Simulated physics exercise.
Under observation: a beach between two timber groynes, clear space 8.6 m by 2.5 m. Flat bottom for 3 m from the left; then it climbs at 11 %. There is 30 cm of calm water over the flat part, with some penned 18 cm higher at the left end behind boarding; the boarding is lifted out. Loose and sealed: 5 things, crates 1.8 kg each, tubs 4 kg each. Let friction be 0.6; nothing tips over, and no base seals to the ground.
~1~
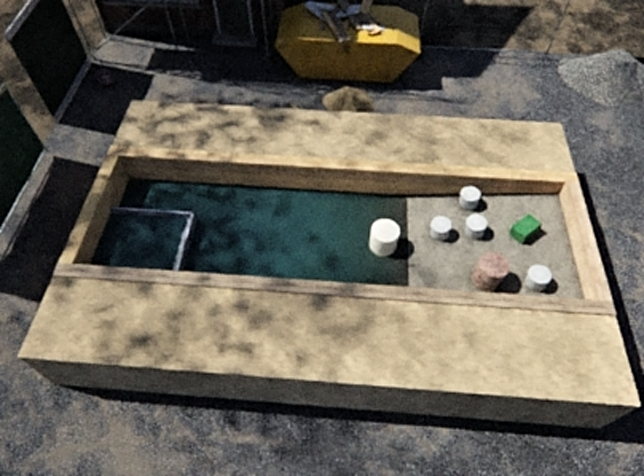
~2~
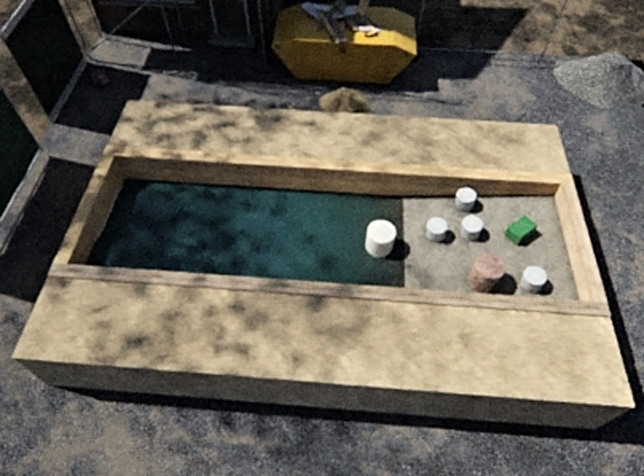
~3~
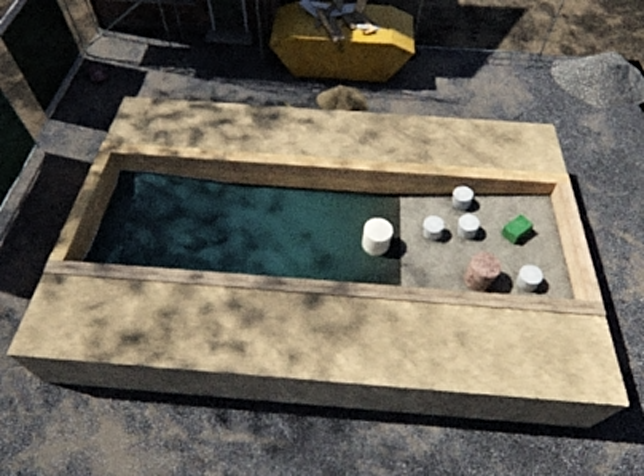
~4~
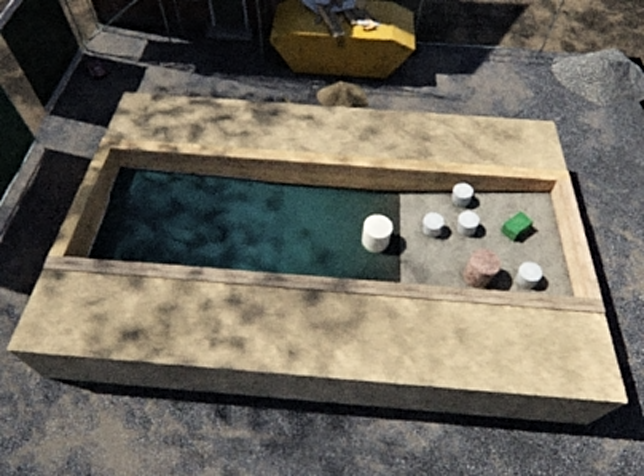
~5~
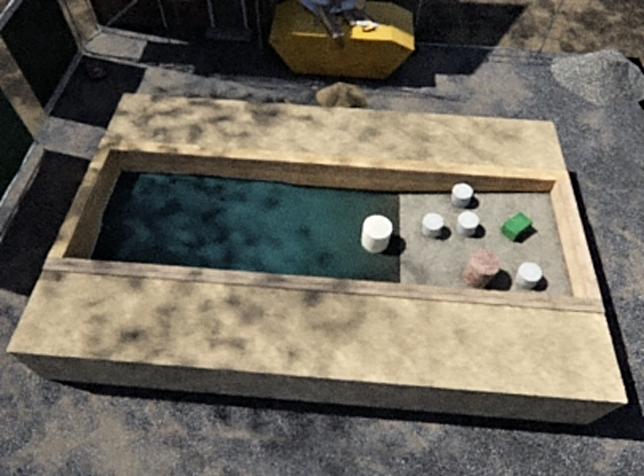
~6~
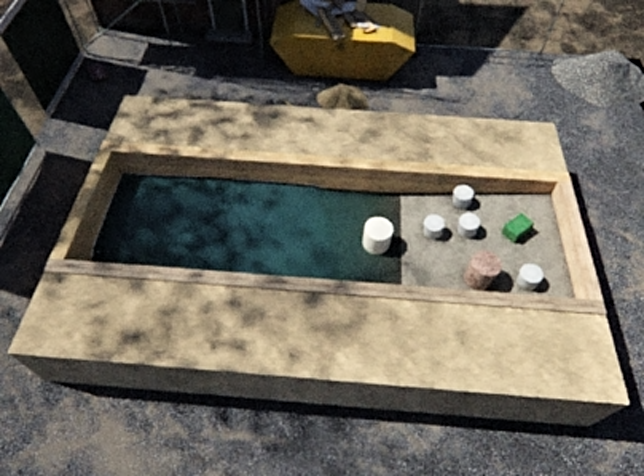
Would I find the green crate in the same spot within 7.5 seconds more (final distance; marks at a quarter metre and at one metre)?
By then the green crate has not really moved.
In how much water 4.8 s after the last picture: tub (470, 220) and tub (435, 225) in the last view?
1 and 6 cm.
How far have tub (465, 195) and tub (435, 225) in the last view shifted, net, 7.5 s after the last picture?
In turn: 0 cm, 200 cm.
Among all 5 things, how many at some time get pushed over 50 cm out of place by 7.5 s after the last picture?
Count: 1.
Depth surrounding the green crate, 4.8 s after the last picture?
Roughly 0 cm.
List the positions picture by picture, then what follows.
The green crate at (529, 225) rests on the ground; 13.8 m2 under water; 0 of 5 have shifted, in the first frame.
The green crate at (524, 226) rests on the ground; 13.8 m2 under water; 0 of 5 have shifted, in the second frame.
The green crate at (520, 225) rests on the ground; 13.8 m2 under water; 0 of 5 have shifted, in the third frame.
The green crate at (520, 222) rests on the ground; water covers 13.8 m2; 0 of 5 have shifted, in the fourth frame.
The green crate at (520, 223), on the bottom; 13.8 m2 under water; 0 of 5 have shifted, in the fifth frame.
The green crate at (521, 224), on the bottom; 13.8 m2 under water; 0 of 5 have shifted, in the sixth frame.
Then, 0.6 s after the last picture the green crate is near (521, 224), 0.0 m from its start, aground; 0 afloat.
Then, 2.5 s after the last picture the green crate is near (521, 224), 0.0 m from its start, aground; 0 afloat.
Then, 4.8 s after the last picture the green crate is near (521, 224), 0.0 m from its start, aground; 1 afloat.
Then, 7.5 s after the last picture the green crate is near (521, 224), 0.0 m from its start, aground; 1 afloat.
